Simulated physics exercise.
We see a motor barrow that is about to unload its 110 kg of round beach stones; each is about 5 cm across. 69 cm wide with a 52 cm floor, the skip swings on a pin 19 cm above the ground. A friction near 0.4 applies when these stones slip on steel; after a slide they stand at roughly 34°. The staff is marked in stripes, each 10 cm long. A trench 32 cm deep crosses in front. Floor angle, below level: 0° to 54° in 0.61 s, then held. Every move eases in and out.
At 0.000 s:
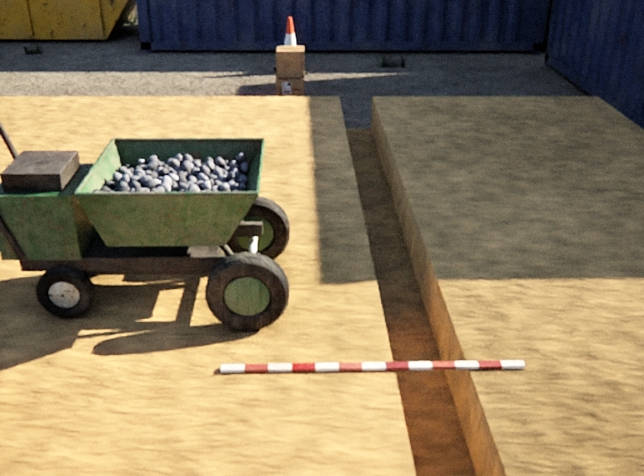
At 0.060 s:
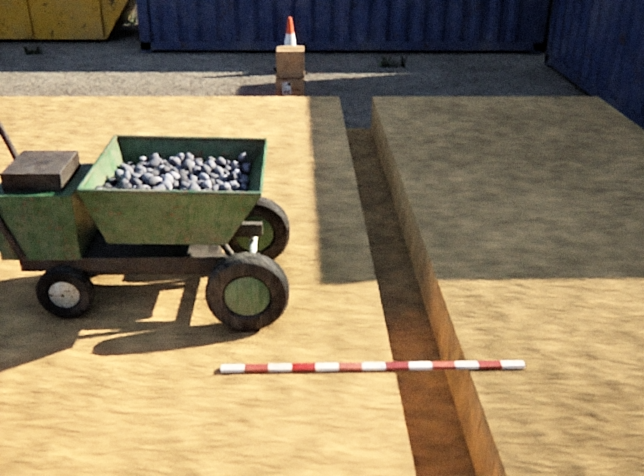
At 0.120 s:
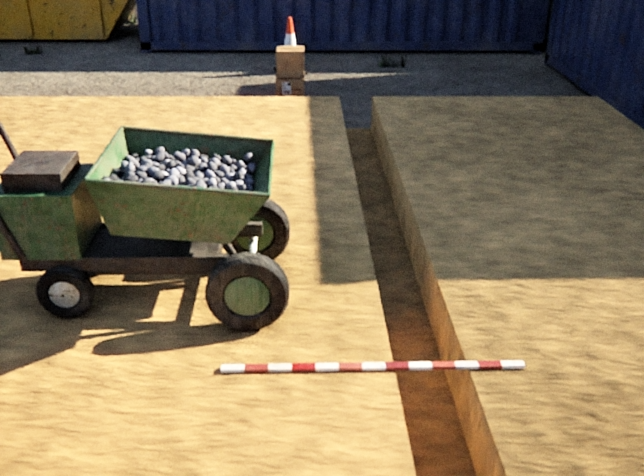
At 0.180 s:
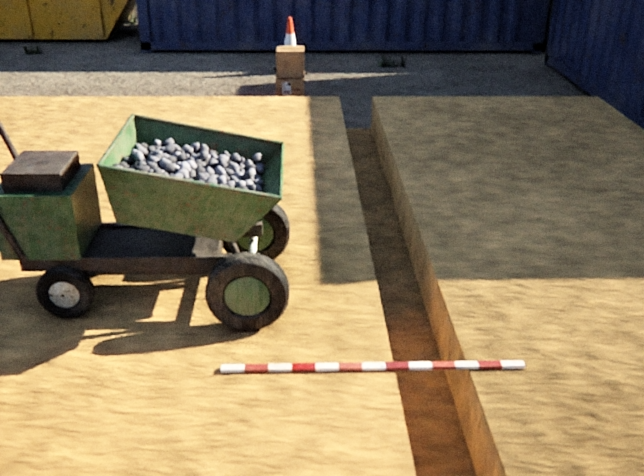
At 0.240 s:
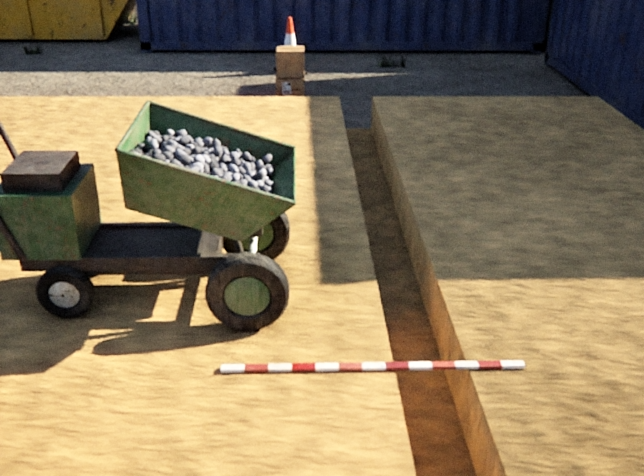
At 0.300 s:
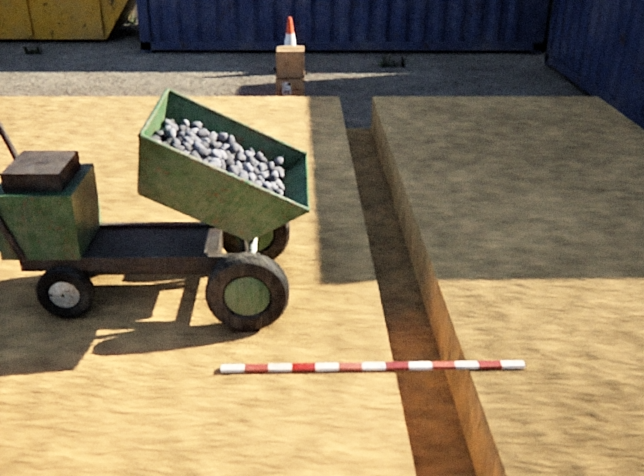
The green skip of a small motor barrow, loaded with rounded grey stones, starts level at the left, then tilts steadily, its rear rising and its front lip dipping to the right, while the stones ride along inside and the wheels stay still. The fixed view looks slightly down on sunlit, sandy ground in a yard with blue and yellow containers behind. A narrow trench runs to the right of the barrow, with a red-and-white striped pole lying across it and an orange-and-white cone on a box beyond.
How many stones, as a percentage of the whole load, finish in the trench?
Roughly 39 per cent of the load ends up in the trench.
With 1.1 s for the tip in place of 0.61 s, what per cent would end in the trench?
With that change, it comes to around 25 per cent.
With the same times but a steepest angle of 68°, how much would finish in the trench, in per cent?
Trench share: Approx. 75%.
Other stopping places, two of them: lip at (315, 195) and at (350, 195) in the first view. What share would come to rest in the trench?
It comes to about 25 and 10 in a hundred.
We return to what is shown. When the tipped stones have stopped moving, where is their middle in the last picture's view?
I'd put it close to (408, 334).
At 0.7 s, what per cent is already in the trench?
Approx. 0 % of the load.
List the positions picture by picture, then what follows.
In the first frame, lip at (258, 194), floor tilted 0°, highest stones at (162, 171).
In the second frame, the skip is at 1°, its lip at (261, 194); the top of the load is at (163, 169); the stones move at 0.4 m/s on average.
In the third frame, lip at (269, 196), floor tilted 5°, highest stones at (159, 162); the stones move at 0.7 m/s on average.
In the fourth frame, the skip is at 11°, its lip at (281, 199); the top of the load is at (155, 153); the stones move at 1.0 m/s on average.
In the fifth frame, the skip is at 18°, its lip at (295, 204); the top of the load is at (159, 143); the stones move at 1.1 m/s on average.
In the sixth frame, the skip is at 26°, its lip at (309, 211); the top of the load is at (170, 132); the stones move at 1.2 m/s on average.
After 0.5 s the floor is at 46°; 100 % in the skip; the foremost stones are at (310, 202).
After 0.7 s the floor is at 54°; 95 % in the skip, 5 % short of the trench; the foremost stones are at (375, 219).
After 1.1 s the floor is at 54°; 60 % in the skip, 9 % short of the trench, 28 % in the trench, 2 % past the trench; the foremost stones are at (488, 306).
After 3.0 s the floor is at 54°; 50 % in the skip, 9 % short of the trench, 39 % in the trench, 3 % past the trench; the foremost stones are at (587, 304).
